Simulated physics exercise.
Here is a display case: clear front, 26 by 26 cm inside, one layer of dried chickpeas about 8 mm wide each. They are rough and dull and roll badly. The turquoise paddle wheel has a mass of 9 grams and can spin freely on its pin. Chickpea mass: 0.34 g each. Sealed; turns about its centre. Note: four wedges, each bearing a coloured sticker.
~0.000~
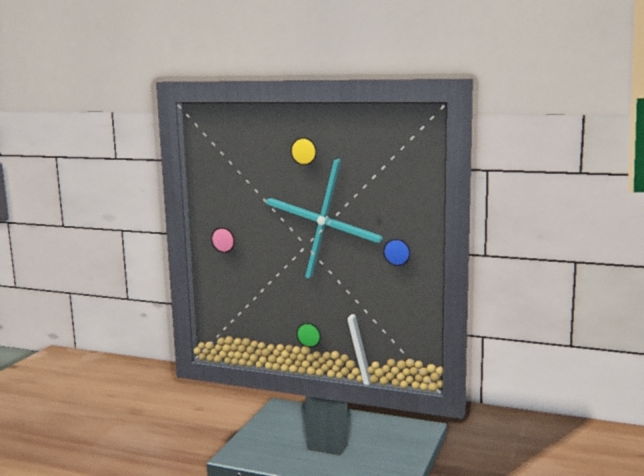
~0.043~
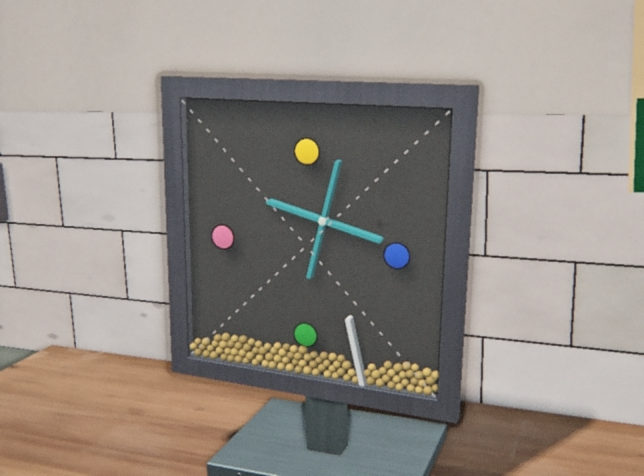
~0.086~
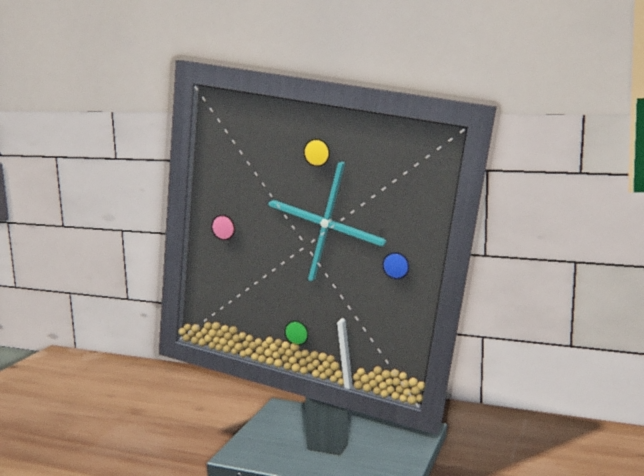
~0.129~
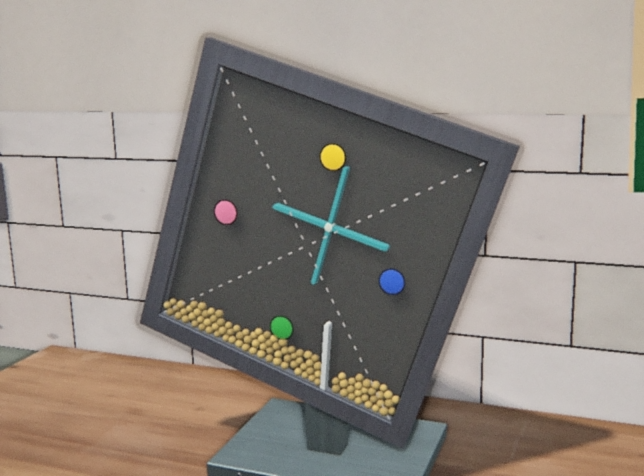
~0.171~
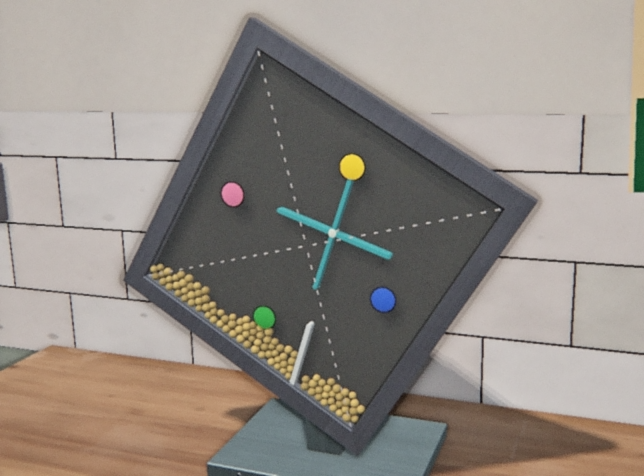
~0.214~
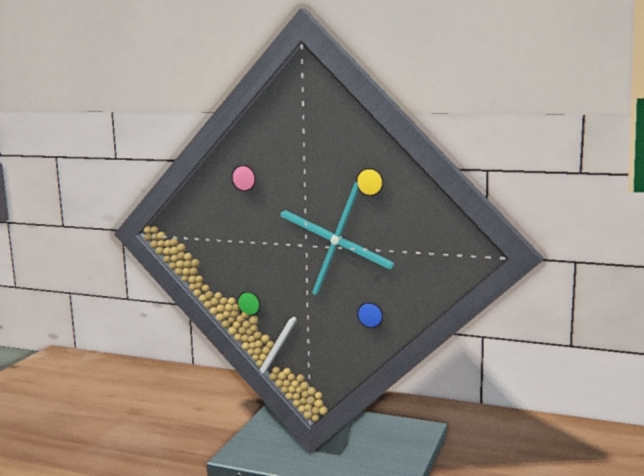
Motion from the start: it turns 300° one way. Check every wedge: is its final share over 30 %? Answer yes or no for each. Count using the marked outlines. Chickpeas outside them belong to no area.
Pink wedge: Yes, blue wedge: No, green wedge: No, yellow wedge: No.
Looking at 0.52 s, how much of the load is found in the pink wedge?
About 0 percent.
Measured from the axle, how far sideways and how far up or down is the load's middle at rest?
Offset approx. 1 cm left, 12 cm below.
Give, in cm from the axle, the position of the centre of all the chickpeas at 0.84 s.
Some 3 cm left and 4 cm below.
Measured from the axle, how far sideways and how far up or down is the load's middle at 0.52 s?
Roughly 8 centimetres to the left and 5 centimetres above.
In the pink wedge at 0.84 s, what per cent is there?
Roughly 30 percent.
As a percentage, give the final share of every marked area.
Pink wedge 75, blue wedge 0, green wedge 25, yellow wedge 0.
After 0.52 s, it stands 140° clockwise; the chickpeas' middle is 8 cm left of and 5 cm above the centre; blue 20 %, green 80 %.
After 0.84 s, it has come round 240° clockwise; the chickpeas' middle is 3 cm left of and 4 cm below the centre; pink 30 %, blue 20 %, green 10 %, yellow 40 %.
After 1.10 s, it has come round 300° clockwise; the chickpeas' middle is 5 cm left of and 8 cm below the centre; pink 70 %, blue 5 %, green 20 %, yellow 5 %.
At rest by 3.8 s, it has come round 300° clockwise; pink 75 %, blue 0 %, green 25 %, yellow 0 %.
